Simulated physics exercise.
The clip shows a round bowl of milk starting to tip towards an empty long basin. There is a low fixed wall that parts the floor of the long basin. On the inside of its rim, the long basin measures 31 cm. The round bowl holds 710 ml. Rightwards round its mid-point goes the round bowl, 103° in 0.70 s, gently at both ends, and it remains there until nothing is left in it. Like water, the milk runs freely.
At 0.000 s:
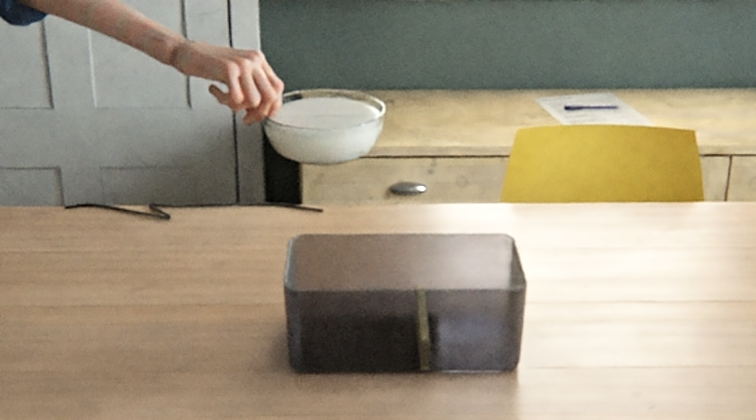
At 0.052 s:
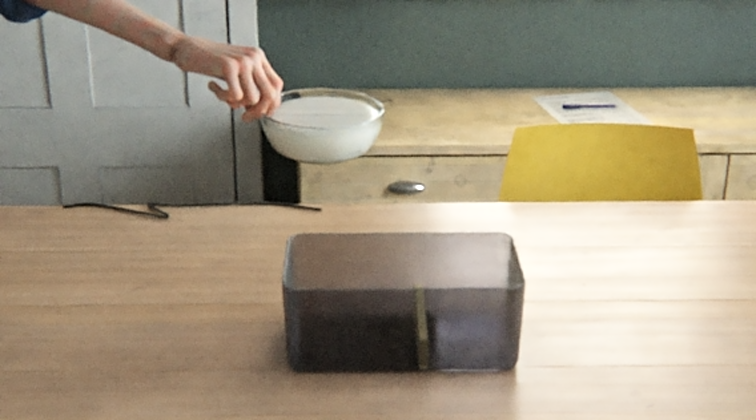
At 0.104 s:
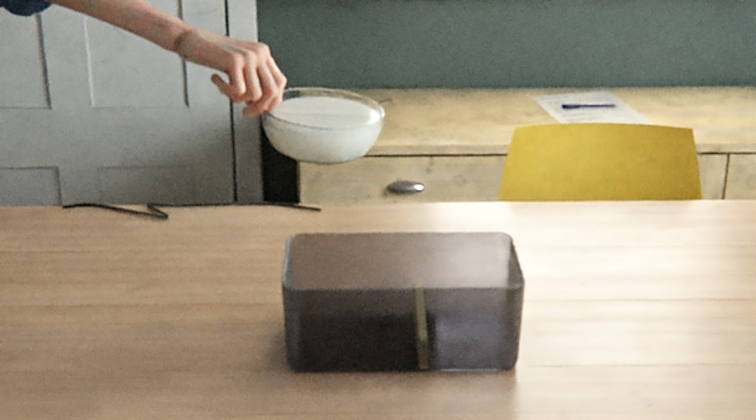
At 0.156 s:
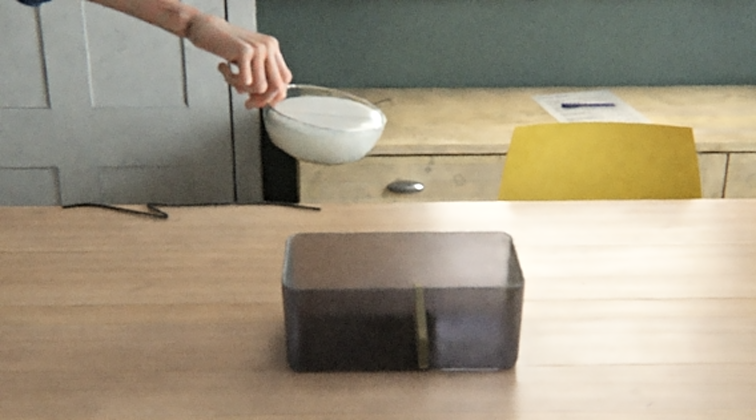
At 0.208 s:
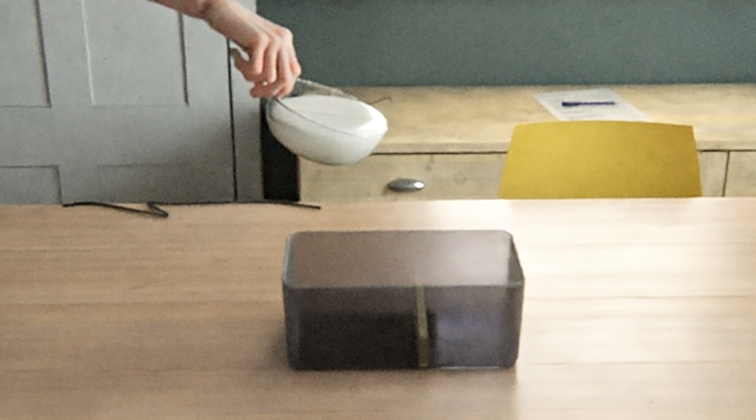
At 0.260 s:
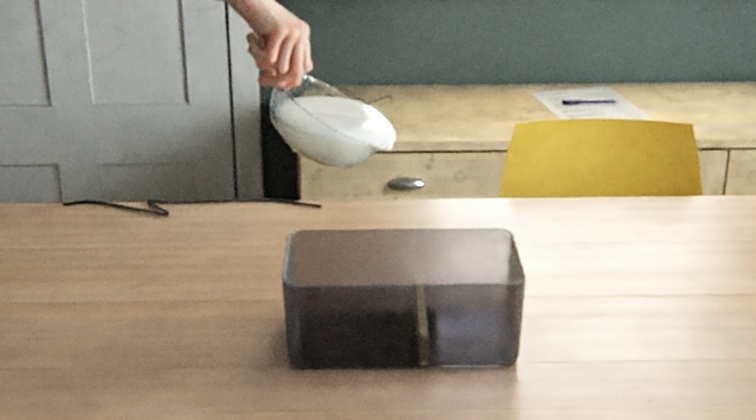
Above a wooden table, a hand gradually tilts a glass bowl of milk to the right.
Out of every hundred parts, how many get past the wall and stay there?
About 60 out of 100.
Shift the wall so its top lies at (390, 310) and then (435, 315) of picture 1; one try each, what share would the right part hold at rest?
85 % and 40 %.
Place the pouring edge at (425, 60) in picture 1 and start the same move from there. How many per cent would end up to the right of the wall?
Then I'd expect something near 75 per cent.
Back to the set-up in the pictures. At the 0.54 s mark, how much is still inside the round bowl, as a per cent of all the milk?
Near 10 in a hundred.
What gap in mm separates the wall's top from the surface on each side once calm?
Left 34 mm, right 22 mm.
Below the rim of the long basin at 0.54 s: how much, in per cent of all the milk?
Estimate - around 38 in a hundred parts.
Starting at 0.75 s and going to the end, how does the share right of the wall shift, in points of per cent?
A loss, roughly 3 percent.
After 0.54 s the tilt is 91° and 10 per cent is still to pour, 3 is left of the wall and 35 right of it.
After 0.75 s the tilt is 103° and 0 per cent is still to pour, 31 is left of the wall and 63 right of it.
After 0.96 s the tilt is 103° and 0 per cent is still to pour, 38 is left of the wall and 60 right of it.
After 1.20 s the tilt is 103° and 0 per cent is still to pour, 38 is left of the wall and 60 right of it.
In the end 38 per cent lies left of the wall, 60 right of it and 2 outside.
